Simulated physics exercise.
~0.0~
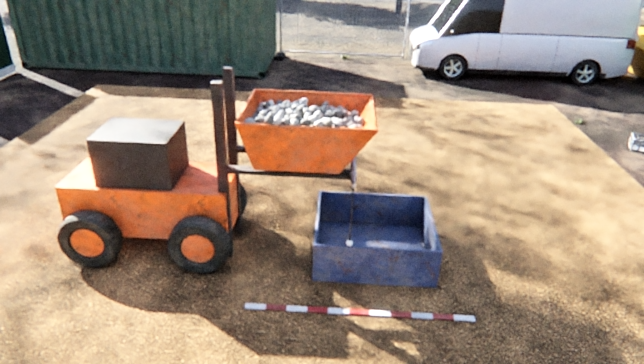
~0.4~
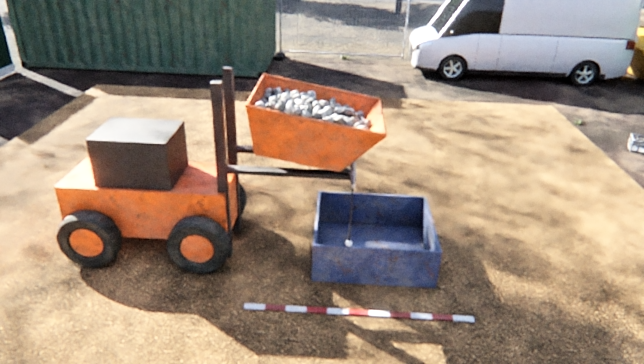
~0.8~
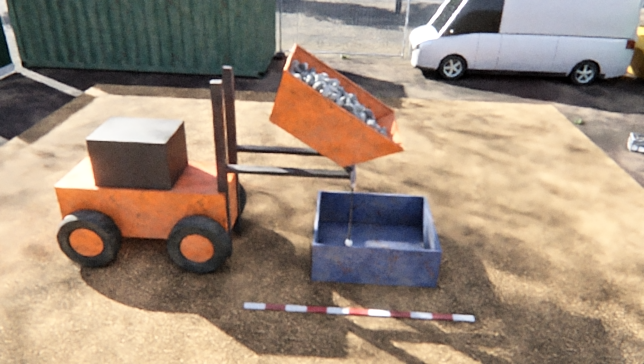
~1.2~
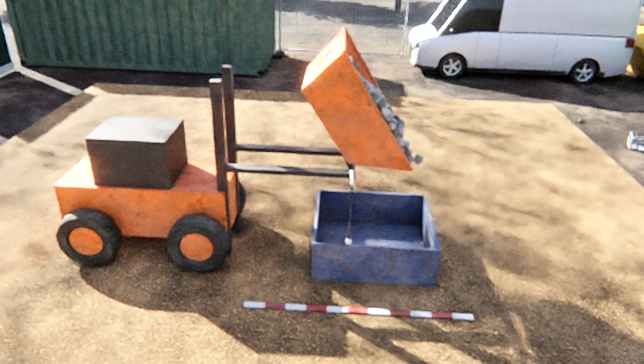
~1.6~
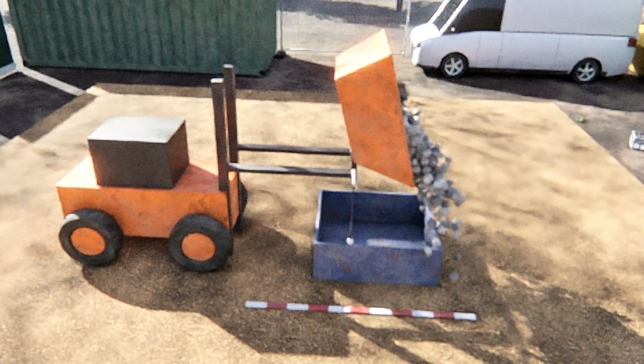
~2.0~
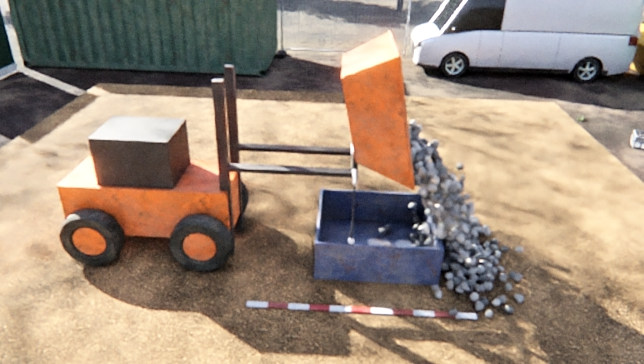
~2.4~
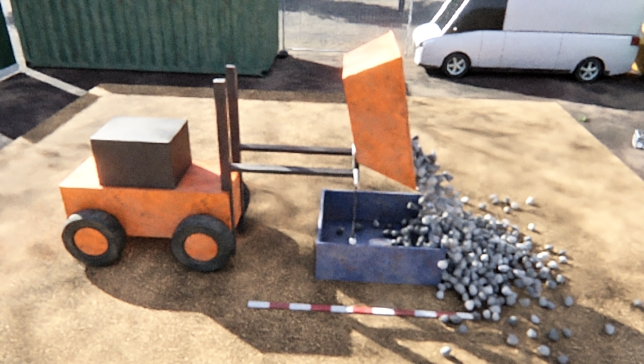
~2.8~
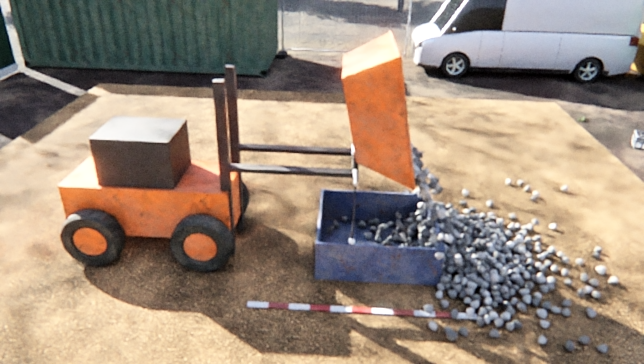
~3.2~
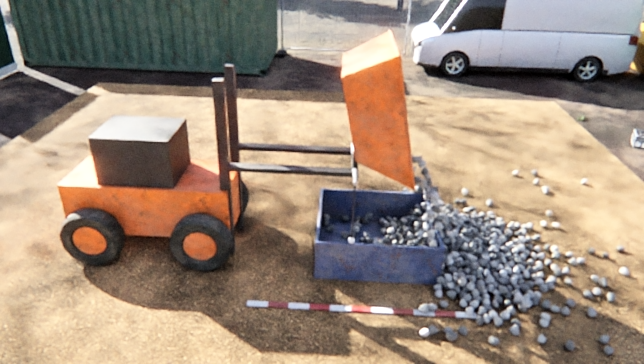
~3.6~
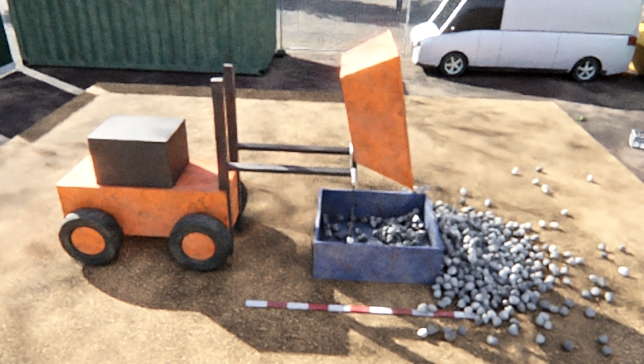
The clip opens on an orange fork truck at the left, holding up an orange skip heaped with grey stones above an open blue bin, with a red and white staff lying in front. The skip tips steadily to the right, and the stones slide toward its lower edge. As it grows steep, they pour out over the bin's right side, some dropping in but many landing on the ground beyond. The skip stops, nearly upright, while the rest keep spilling and spreading. Finally the skip is empty, with a small share in the bin and most scattered to its right.
